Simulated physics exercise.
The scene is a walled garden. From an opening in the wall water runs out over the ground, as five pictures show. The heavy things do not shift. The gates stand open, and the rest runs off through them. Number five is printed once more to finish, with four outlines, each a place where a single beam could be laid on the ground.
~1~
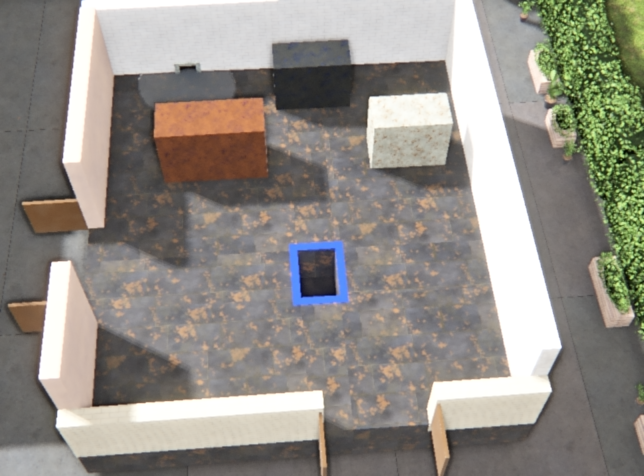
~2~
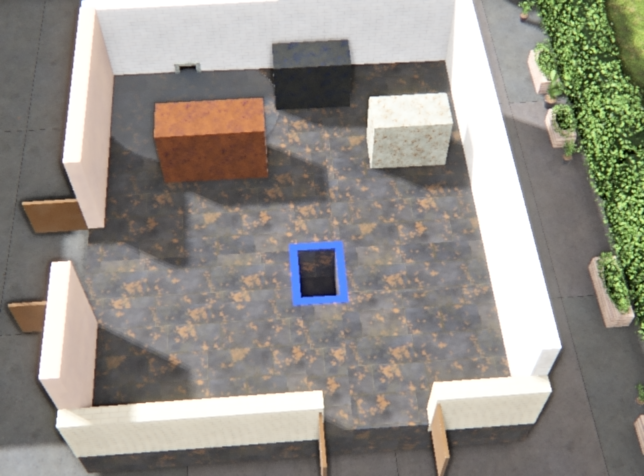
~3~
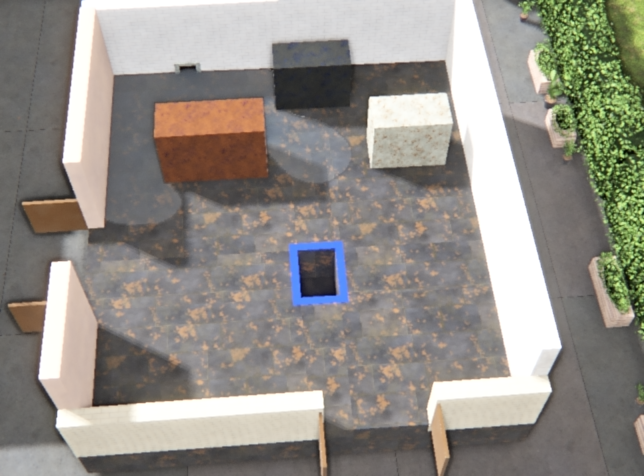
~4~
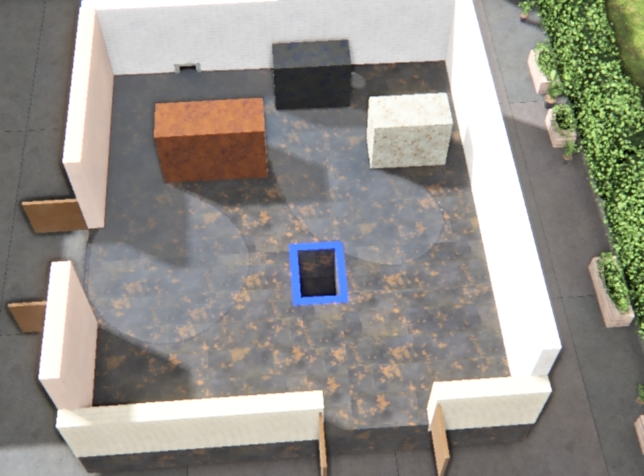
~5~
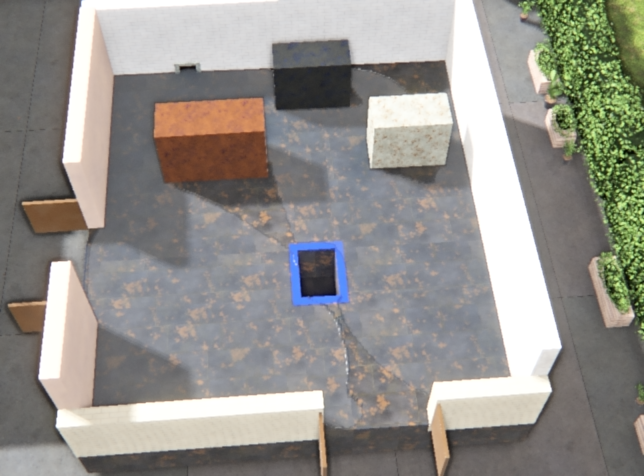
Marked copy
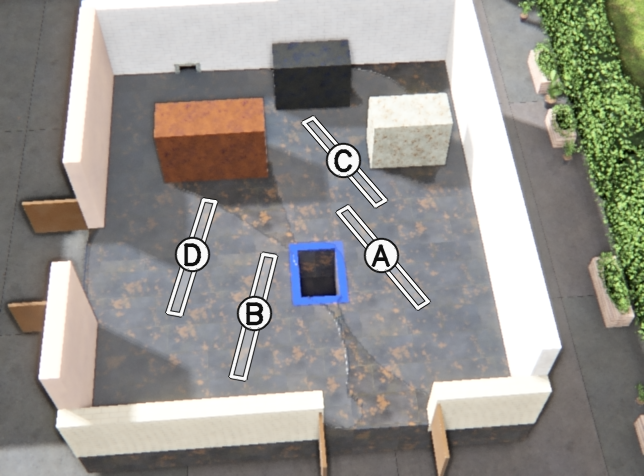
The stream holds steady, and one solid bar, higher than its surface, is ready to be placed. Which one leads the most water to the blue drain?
The best place is C.
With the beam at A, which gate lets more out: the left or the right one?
The right one.
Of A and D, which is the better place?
Here it is place A.
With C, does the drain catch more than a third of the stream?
No, it does not.
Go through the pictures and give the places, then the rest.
Outfall at (188, 67); blue drain at (318, 273); open gate at (375, 412); open gate at (101, 273); water covers 4 % of the ground and shows as far out as (223, 99); blue drain still dry.
Water covers 13 % of the ground and shows as far out as (121, 141); blue drain still dry.
Water covers 21 % of the ground and shows as far out as (340, 164); blue drain still dry.
Water covers 44 % of the ground and shows as far out as (411, 255); blue drain still dry.
Water covers 79 % of the ground and shows as far out as (502, 344); blue drain taking water.
On the marked copy, A from (343, 209) to (423, 304); B from (237, 377) to (269, 255); C from (308, 120) to (380, 203); D from (174, 313) to (209, 200).
Choosing A, about 9 % of the stream runs into the blue drain, about 91 % out by the gates.
Choosing B, about 6 % of the stream runs into the blue drain, about 93 % out by the gates.
Choosing C, about 18 % of the stream runs into the blue drain, about 82 % out by the gates.
Choosing D, about 5 % of the stream runs into the blue drain, about 94 % out by the gates.
